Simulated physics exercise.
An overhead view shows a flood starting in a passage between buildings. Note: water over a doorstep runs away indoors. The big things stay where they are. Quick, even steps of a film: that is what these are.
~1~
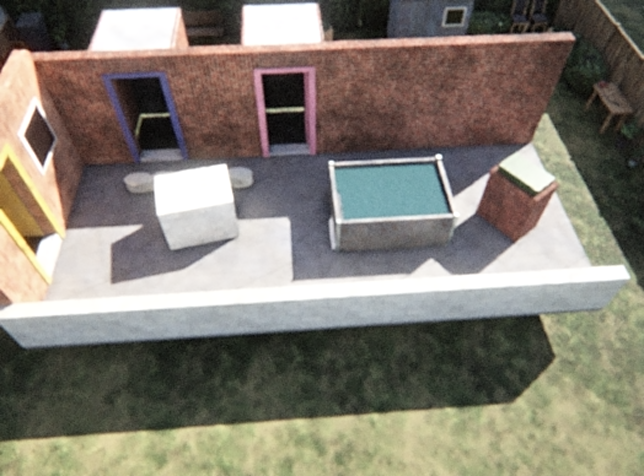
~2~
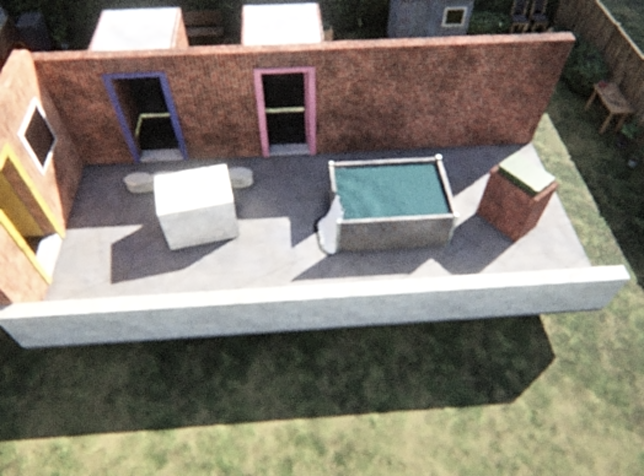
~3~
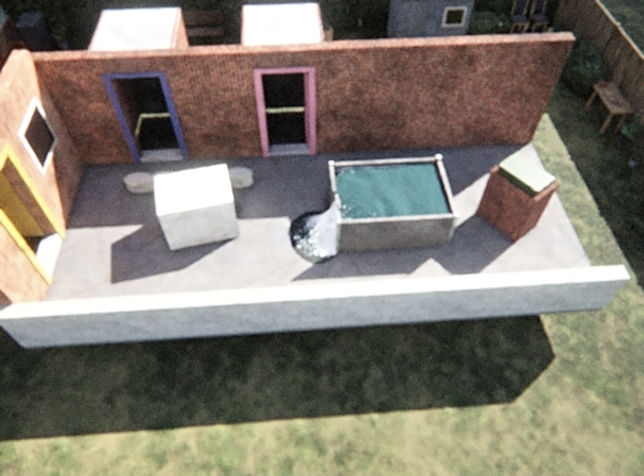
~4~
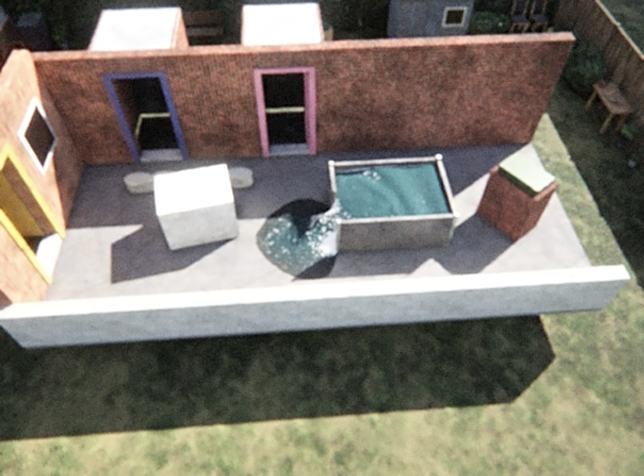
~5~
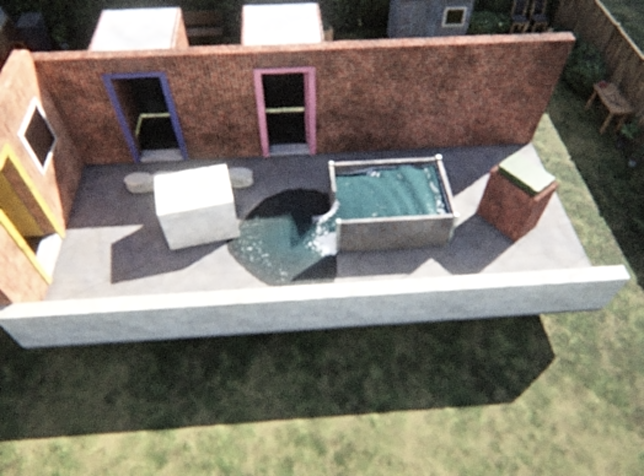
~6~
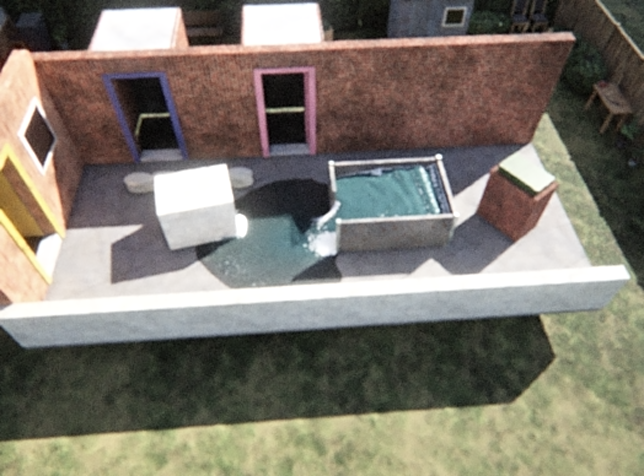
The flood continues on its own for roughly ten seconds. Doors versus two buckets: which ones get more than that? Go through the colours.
Blue door: Never tops two buckets; yellow door: Never tops two buckets; pink door: Never tops two buckets.
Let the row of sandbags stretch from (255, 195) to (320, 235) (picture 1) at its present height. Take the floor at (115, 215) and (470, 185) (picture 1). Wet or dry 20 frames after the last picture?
The first point would be inundated and the second still bare.
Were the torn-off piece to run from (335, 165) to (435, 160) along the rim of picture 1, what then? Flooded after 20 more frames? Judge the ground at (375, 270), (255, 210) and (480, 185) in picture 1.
In turn: Untouched, swamped, swamped.
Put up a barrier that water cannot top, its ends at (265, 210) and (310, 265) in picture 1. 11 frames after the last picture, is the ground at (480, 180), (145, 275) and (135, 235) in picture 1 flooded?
The first is still bare, the second still bare and the third still bare.
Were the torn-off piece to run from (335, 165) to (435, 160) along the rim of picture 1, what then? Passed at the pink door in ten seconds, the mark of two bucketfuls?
After that, pink tops the limit.
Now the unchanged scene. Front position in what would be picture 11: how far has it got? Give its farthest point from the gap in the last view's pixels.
I'd go with roughly (83, 271).
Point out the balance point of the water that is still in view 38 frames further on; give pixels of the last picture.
The water's centre sits above (236, 225).
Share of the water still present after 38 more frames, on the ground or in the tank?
100 %.
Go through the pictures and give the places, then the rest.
In the first picture, still water in the tank at (391, 191).
In the second picture, the front is at (323, 220), out from the gap at (337, 224).
In the third picture, the front is at (293, 228), out from the gap at (337, 226).
In the fourth picture, water pours out at (337, 227) and has run to (262, 247).
In the fifth picture, water pours out at (337, 227) and has run to (233, 252).
In the sixth picture, the front is at (201, 251), out from the gap at (337, 227).
A moment on, water covers 25 % of the floor; the blue door not reached, the yellow door not reached, the pink door not reached.
Next, water covers 40 % of the floor; the blue door not reached, the yellow door wet at the sill, nothing in, the pink door wet at the sill, nothing in.
Then, water covers 50 % of the floor; the blue door not reached, the yellow door wet at the sill, nothing in, the pink door under two buckets in.
Later, water covers 65 % of the floor; the blue door under two buckets in, the yellow door wet at the sill, nothing in, the pink door under two buckets in.
In the end, water covers 75 % of the floor; the blue door under two buckets in, the yellow door wet at the sill, nothing in, the pink door under two buckets in.
